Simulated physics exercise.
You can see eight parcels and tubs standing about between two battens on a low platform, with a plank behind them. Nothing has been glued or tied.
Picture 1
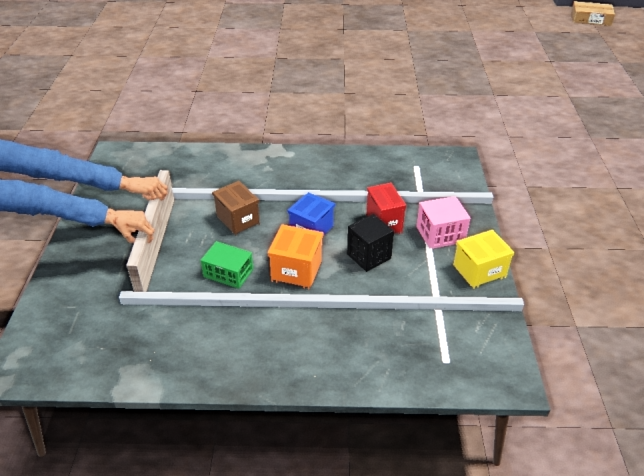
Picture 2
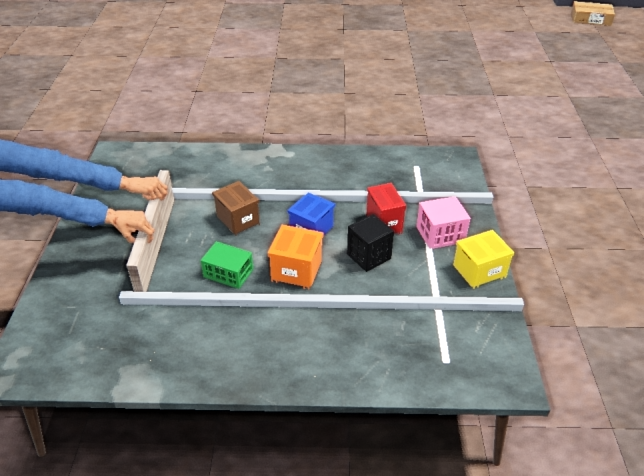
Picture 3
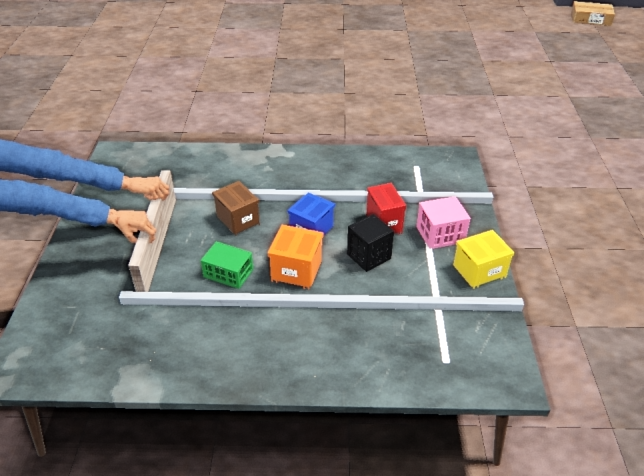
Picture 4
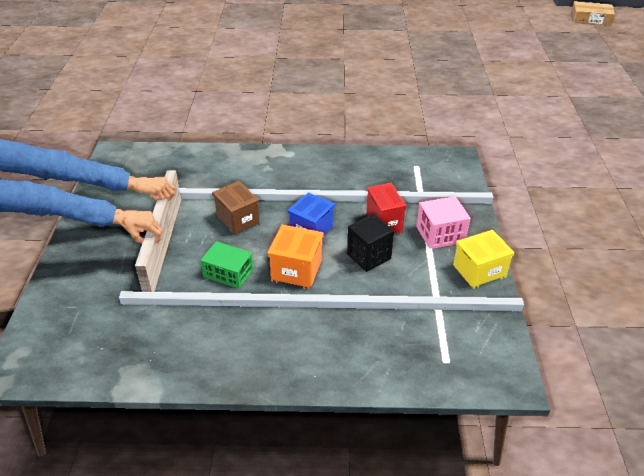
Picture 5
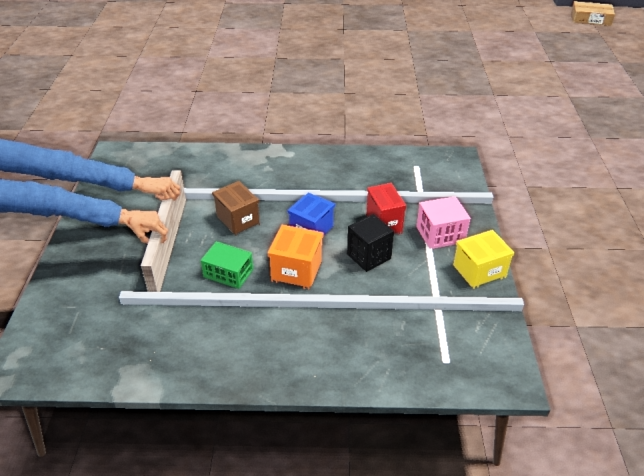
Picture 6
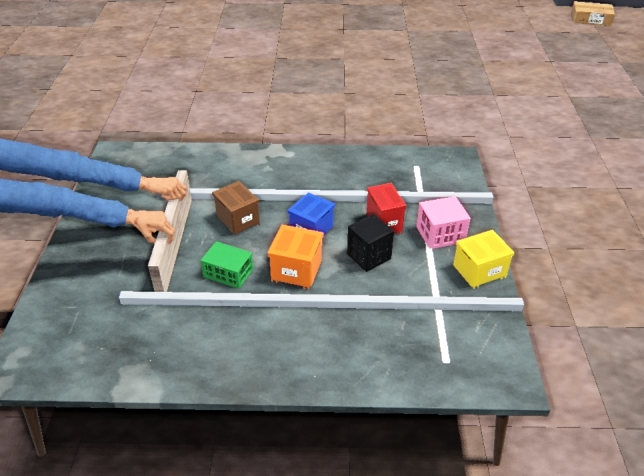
On a low platform, two hands slide a plank slightly right toward eight still containers.
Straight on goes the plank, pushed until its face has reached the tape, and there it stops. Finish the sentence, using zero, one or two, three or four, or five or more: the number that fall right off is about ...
The number that fall right off is about three or four.
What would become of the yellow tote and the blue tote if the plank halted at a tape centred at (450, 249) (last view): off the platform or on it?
Per object: Yellow tote goes; blue tote stays.
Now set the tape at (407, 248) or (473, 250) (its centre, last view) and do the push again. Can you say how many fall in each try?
First try 2, second try 6.
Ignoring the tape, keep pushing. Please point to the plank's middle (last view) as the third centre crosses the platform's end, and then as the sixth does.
I'd put it close to (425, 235) and later close to (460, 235).
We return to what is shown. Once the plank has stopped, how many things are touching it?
The number is 2.
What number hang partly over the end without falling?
Overhanging: 1.
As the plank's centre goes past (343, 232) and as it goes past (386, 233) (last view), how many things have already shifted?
Counts: 7, 8.
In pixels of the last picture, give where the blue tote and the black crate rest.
They finish at roughly (474, 212) and (475, 236) respectively.
A little later, none off yet; yellow tote at rest near (482, 259); pink crate at rest near (443, 223); red tote at rest near (385, 211).
When it is over, the number that fall off is three or four; down, red tote, pink crate and yellow tote.
